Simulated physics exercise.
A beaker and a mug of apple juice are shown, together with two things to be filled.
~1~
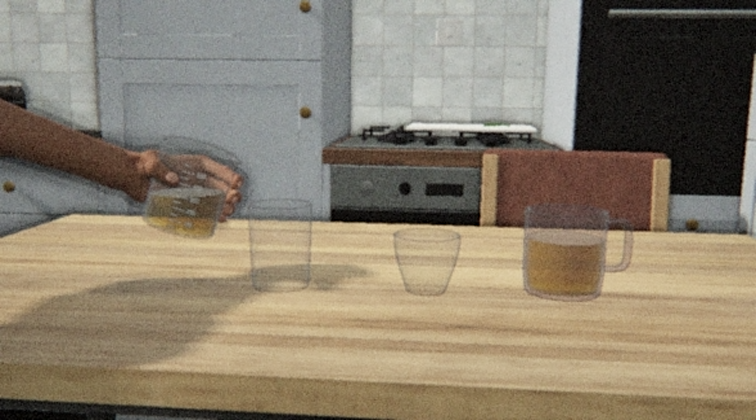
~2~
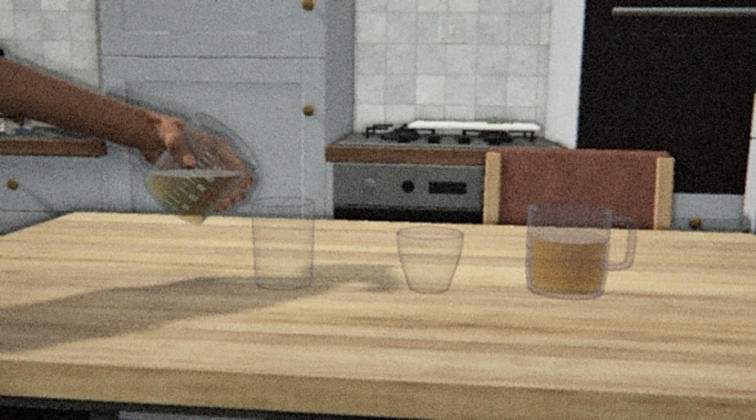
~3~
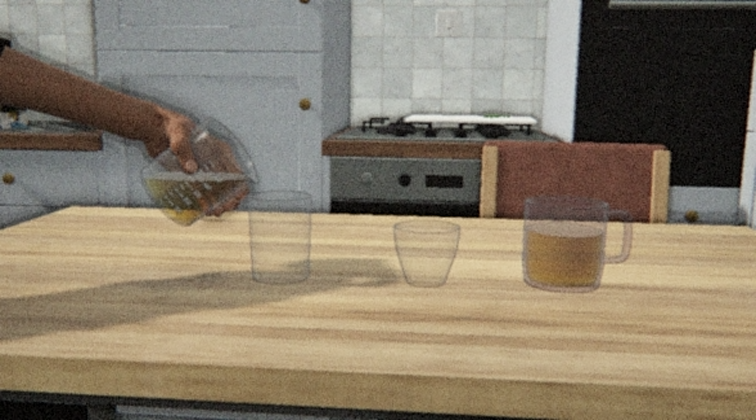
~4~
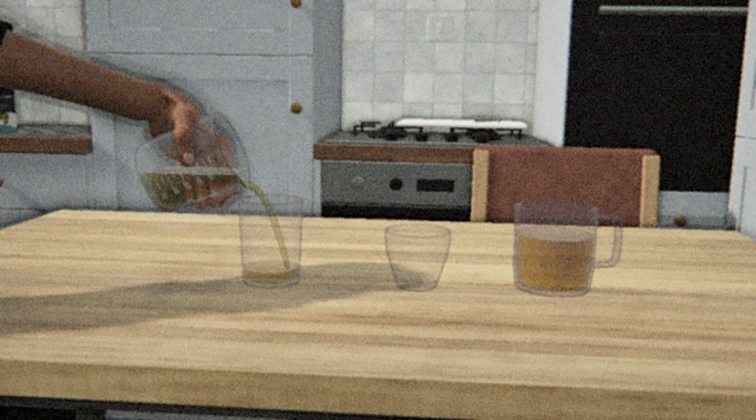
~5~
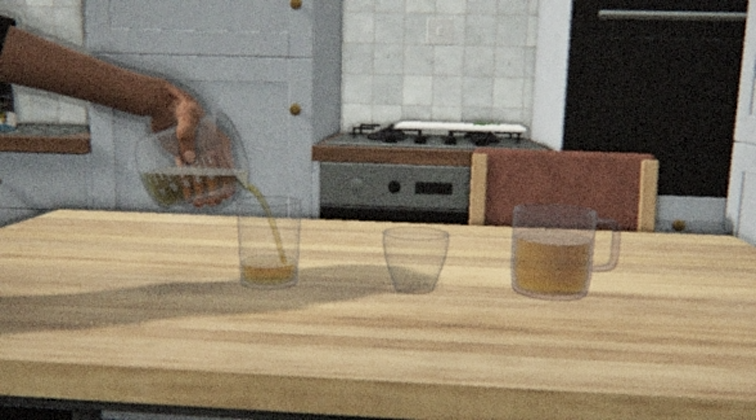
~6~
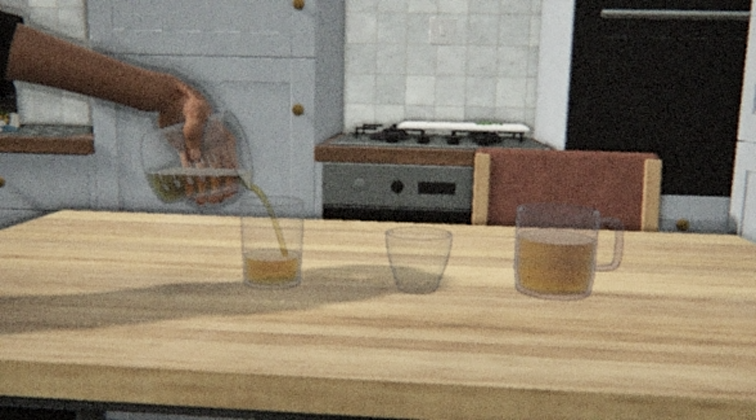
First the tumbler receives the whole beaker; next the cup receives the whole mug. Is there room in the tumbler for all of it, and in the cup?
One by one: I expect the tumbler will keep it all in; I expect the cup will spill.
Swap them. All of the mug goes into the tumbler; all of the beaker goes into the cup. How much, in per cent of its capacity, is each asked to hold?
Some 100 per cent for the first and some 110 per cent for the second.
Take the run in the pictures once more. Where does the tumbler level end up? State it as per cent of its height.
Level at the end: Close to 70 %.
Shortly, the tumbler is about half full.
Then, the tumbler is about two thirds full.
At the finish, the tumbler is about two thirds full; the cup is full to the brim, some went over its rim.
